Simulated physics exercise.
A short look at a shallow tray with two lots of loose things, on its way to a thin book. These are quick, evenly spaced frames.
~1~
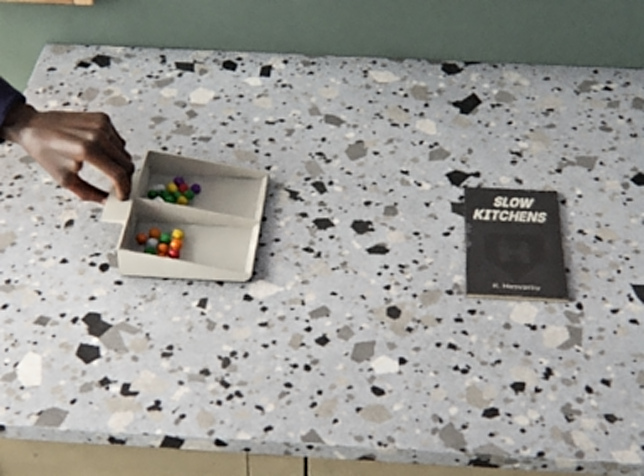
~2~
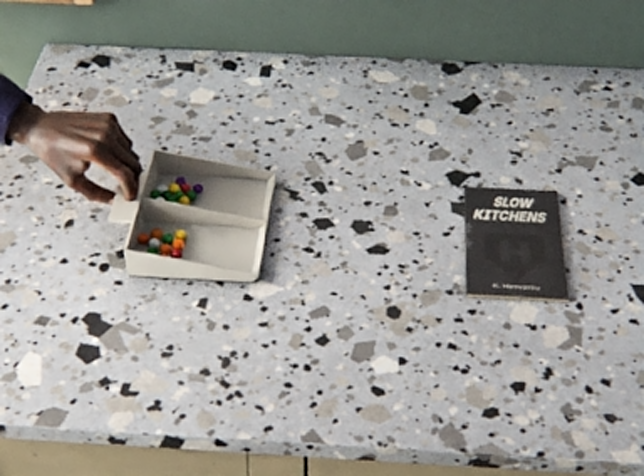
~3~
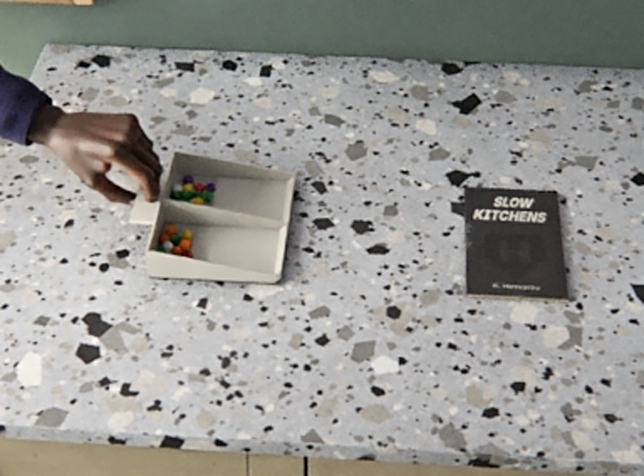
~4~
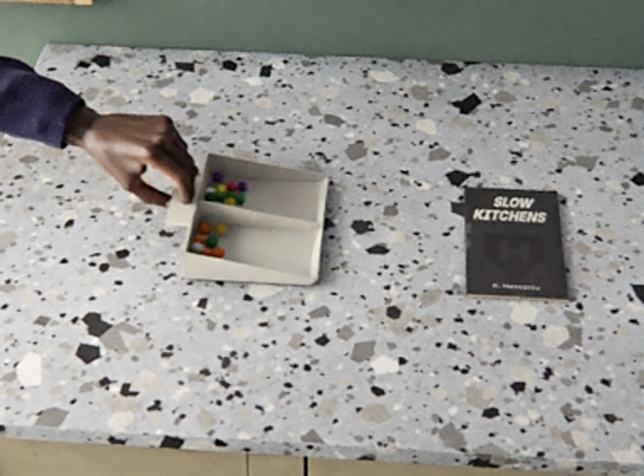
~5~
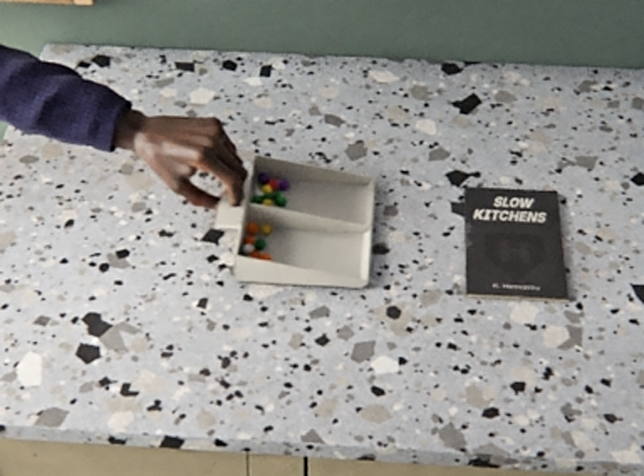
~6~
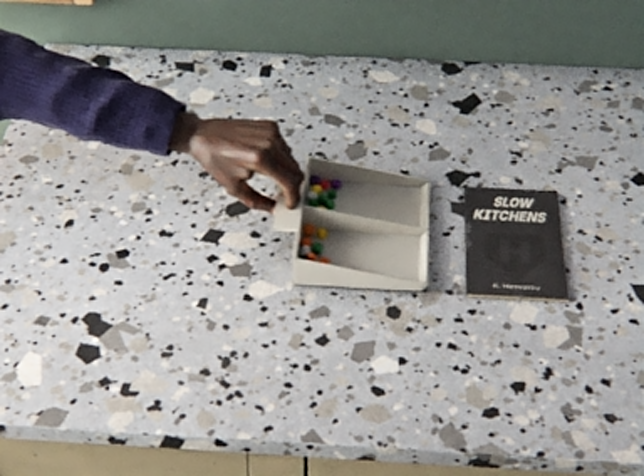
A hand pushed a shallow, two-part tray of colourful little balls rightward across a speckled counter, slowly at first and then faster, closing most of the gap to a thin black book that stayed still.
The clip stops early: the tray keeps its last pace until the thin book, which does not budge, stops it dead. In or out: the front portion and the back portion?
The front portion loses pieces over the front and the back portion loses pieces over the front.
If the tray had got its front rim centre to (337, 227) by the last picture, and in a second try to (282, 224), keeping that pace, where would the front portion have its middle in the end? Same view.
First near (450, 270), then near (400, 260).
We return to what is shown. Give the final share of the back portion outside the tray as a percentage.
It comes to 80 per cent or so.
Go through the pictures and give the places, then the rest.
Front rim at (260, 223), at rest; thin book at (516, 268); front portion at (163, 249), a few gumballs; back portion at (177, 196), a few gumballs, in the first frame.
Front rim at (267, 223), hardly any of the way covered; back portion at (179, 196), in the second frame.
Front rim at (288, 225), a small part of the way covered; front portion at (168, 247), in the third frame.
Front rim at (323, 226), about a third of the way covered; back portion at (220, 197), in the fourth frame.
Front rim at (372, 229), about half of the way covered; front portion at (255, 256), in the fifth frame.
Front rim at (428, 232), most of the way covered; thin book at (516, 268); front portion at (311, 258); back portion at (323, 200), in the sixth frame.
Then, 0.03 s past the last view, tray still sliding, front rim near (455, 233); front portion all inside; back portion all inside.
Then, 0.15 s past the last view, tray stopped at the thin book; front portion a small part out of the tray; back portion about a quarter out of the tray.
Then, 0.36 s past the last view, tray stopped at the thin book; front portion most out of the tray; back portion most out of the tray.
Finally, tray stopped at the thin book; front portion most out of the tray; back portion most out of the tray.
